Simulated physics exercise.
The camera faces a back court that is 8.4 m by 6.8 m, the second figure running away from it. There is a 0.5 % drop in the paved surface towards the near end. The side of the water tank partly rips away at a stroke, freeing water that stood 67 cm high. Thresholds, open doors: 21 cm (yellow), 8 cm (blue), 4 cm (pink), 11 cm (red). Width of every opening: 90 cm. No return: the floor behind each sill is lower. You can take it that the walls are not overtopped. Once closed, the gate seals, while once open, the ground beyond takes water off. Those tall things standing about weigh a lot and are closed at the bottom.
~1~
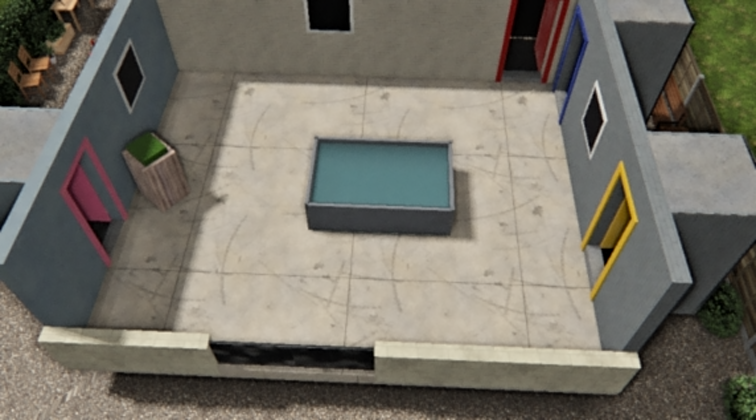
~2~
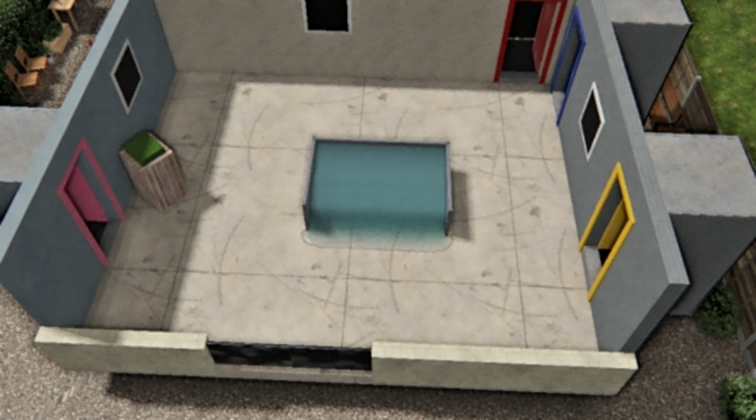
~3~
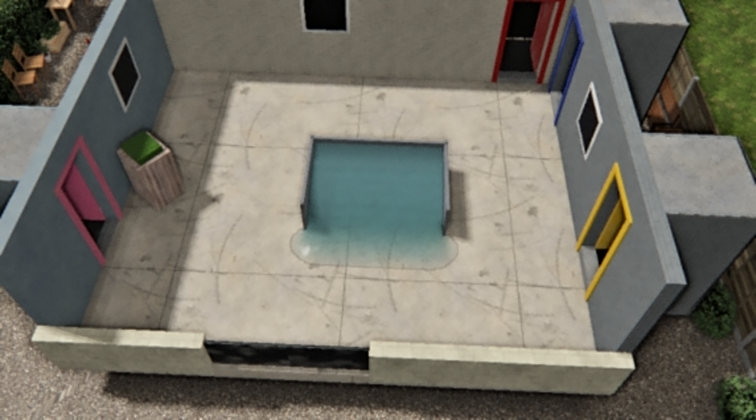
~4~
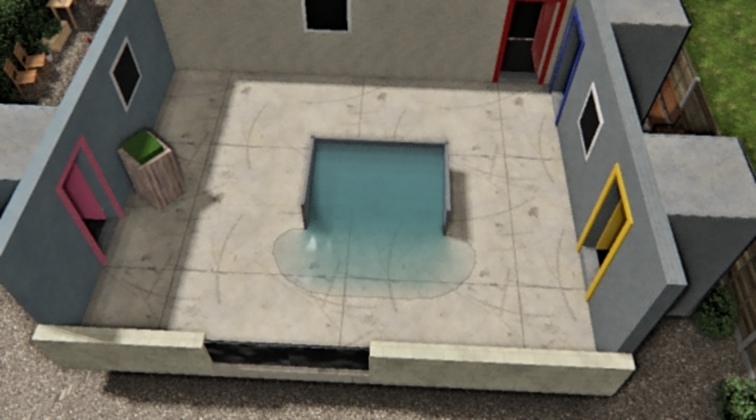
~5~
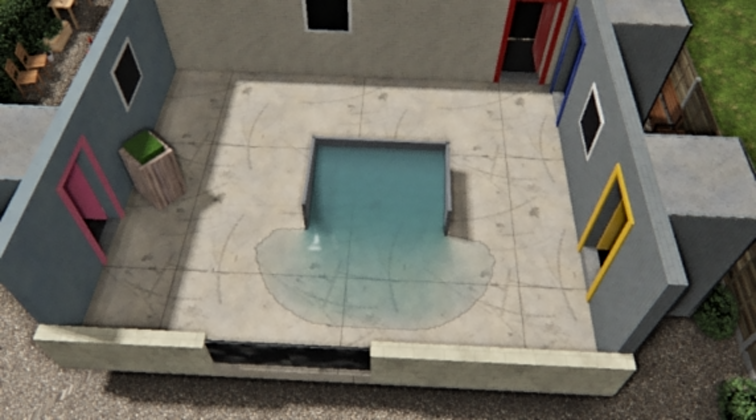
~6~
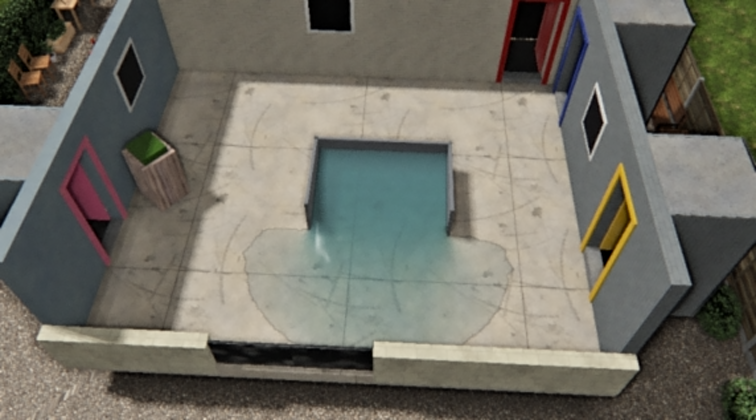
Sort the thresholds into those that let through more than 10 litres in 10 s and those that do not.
Sorted: Yellow door does not; blue door does not; pink door lets more through; red door does not.
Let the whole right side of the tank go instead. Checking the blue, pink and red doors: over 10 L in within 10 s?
Door by door - blue: Out of bounds, pink: Out of bounds, red: Out of bounds.
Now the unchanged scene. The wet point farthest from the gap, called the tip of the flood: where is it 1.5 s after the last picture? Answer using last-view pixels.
Near (90, 347).
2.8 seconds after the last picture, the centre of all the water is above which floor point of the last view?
Roughly (362, 292) in the last picture.
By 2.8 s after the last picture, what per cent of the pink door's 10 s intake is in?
Roughly 0%.
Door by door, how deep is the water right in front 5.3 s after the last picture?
You'd see yellow at 10 cm, blue at 3 cm, pink at 12 cm and red at 11 cm.
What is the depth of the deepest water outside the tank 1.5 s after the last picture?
Peak depth: Approx. 34 cm.
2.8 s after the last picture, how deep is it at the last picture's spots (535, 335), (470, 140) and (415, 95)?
I'd read it as roughly 10, 0 and 0 cm, in that order.
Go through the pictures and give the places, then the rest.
Still water, 67 cm deep, in the water tank at (381, 175), in the first picture.
Water pours out at (377, 222) and has run 1.3 m, to (449, 238); typically 9 cm deep outside, 67 cm at the water tank's back, in the second picture.
The front is at (454, 252), 1.5 m from the gap at (375, 223); 1.8 m2 of floor is under water; 66 cm left at the back of the water tank, in the third picture.
Water pours out at (375, 225) and has run 1.8 m, to (465, 272); typically 11 cm deep outside, 58 cm at the water tank's back, in the fourth picture.
The front is at (467, 303), 2.2 m from the gap at (376, 225); 6.0 m2 of floor is under water; 57 cm left at the back of the water tank, in the fifth picture.
Water pours out at (379, 225) and has run 2.6 m, to a hidden place; typically 7 cm deep outside, 54 cm at the water tank's back, in the sixth picture.
Then, 0.7 s after the last picture water covers 25 % of the floor and is deepest (44 cm) near (368, 361); yellow door not reached, blue door not reached, pink door not reached, red door not reached.
Then, 1.5 s after the last picture water covers 25 % of the floor and is deepest (34 cm) near (357, 350); yellow door not reached, blue door not reached, pink door not reached, red door not reached.
Then, 2.8 s after the last picture water covers 40 % of the floor and is deepest (28 cm) near (594, 373); yellow door 16 cm at the sill, 0 L in, blue door not reached, pink door 11 cm at the sill, 1 L in, red door not reached.
Then, 5.3 s after the last picture water covers 75 % of the floor and is deepest (15 cm) near (122, 229); yellow door 10 cm at the sill, 0 L in, blue door 3 cm at the sill, 0 L in, pink door 12 cm at the sill, 62 L in, red door 11 cm at the sill, 0 L in.
Then, 9.3 s after the last picture water covers 95 % of the floor and is deepest (8 cm) near (289, 357); yellow door 5 cm at the sill, 0 L in, blue door 7 cm at the sill, 2 L in, pink door 6 cm at the sill, 127 L in, red door 7 cm at the sill, 1 L in.
